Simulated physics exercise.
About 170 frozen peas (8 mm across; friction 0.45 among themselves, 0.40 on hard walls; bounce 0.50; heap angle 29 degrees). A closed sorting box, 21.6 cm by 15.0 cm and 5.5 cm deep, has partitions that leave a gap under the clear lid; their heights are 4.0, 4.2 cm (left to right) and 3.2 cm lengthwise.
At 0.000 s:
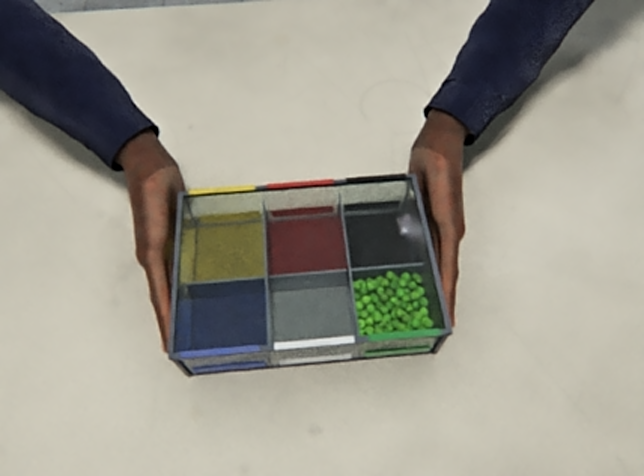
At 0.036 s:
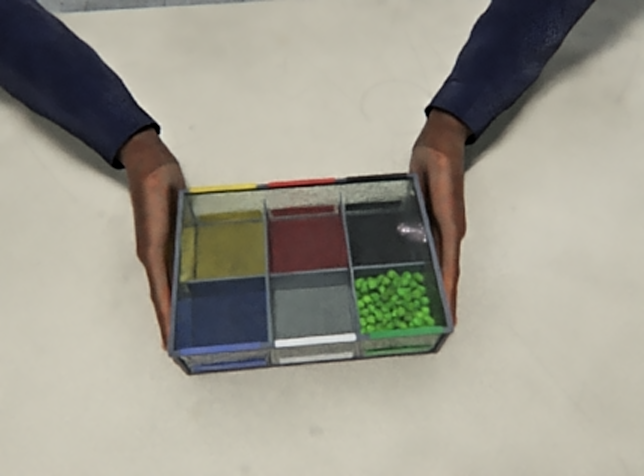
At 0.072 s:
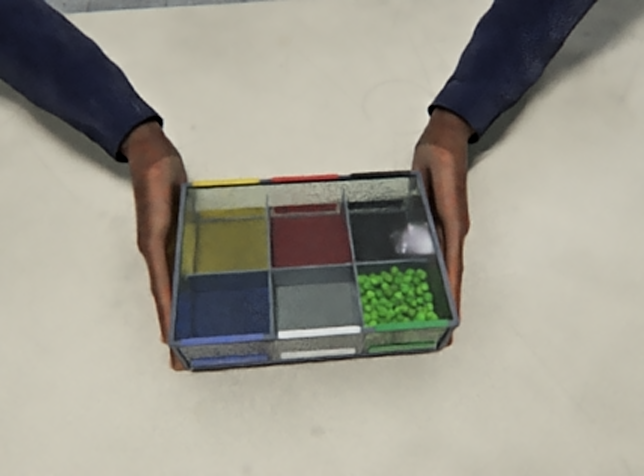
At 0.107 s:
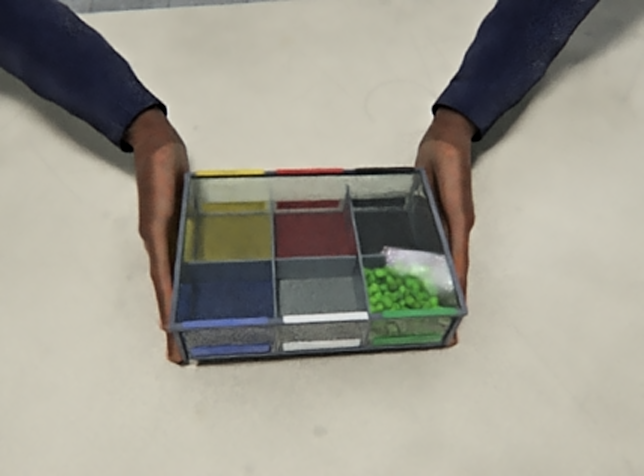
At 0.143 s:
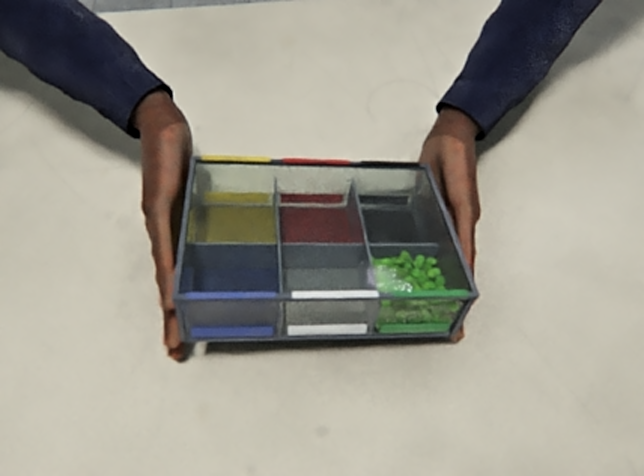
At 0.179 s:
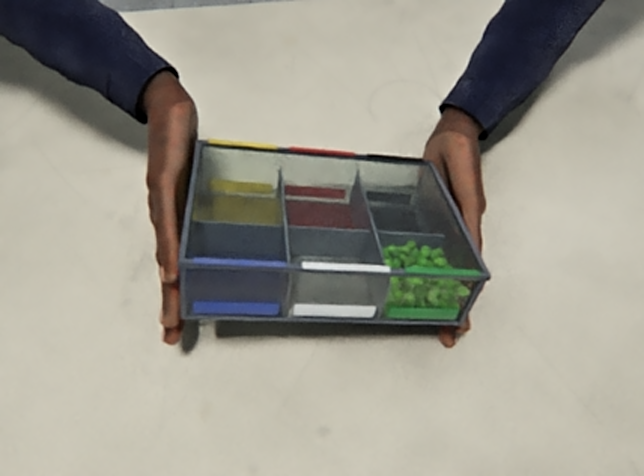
Two hands in dark blue sleeves grip a clear-lidded sorting box at its left and right sides above a pale, plain surface, seen from above. Its six compartments are yellow, red and black at the back and blue, white and green in front, with bright green peas piled in the front right one. The hands tilt the box, slowly then faster, raising its front edge, while the peas shift within their compartment.
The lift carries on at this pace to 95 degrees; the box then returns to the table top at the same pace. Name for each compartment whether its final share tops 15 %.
Red no, blue no, green yes, yellow no, white no, black yes.
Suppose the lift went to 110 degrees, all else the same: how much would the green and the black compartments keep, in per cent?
In that case green 30; black 70.
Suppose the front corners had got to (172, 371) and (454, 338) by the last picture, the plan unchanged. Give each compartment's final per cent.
Red 0, blue 0, green 85, yellow 0, white 10, black 0.
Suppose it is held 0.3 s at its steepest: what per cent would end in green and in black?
Green 40, black 60.
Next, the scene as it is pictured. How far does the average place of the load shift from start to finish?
Roughly 5.5 cm.
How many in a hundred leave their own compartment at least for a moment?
Some 60 per cent.
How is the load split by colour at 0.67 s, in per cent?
Red 0, blue 0, green 75, yellow 0, white 0, black 25.
After 0.67 s, tilt 94 degrees; green 75 %, black 25 %.
After 0.99 s, tilt 39 degrees; green 45 %, black 55 %.
After 1.41 s, tilt 0 degrees; green 40 %, black 60 %.
In the end, at 1.9 s, red 0 %, blue 0 %, green 40 %, yellow 0 %, white 0 %, black 60 %.
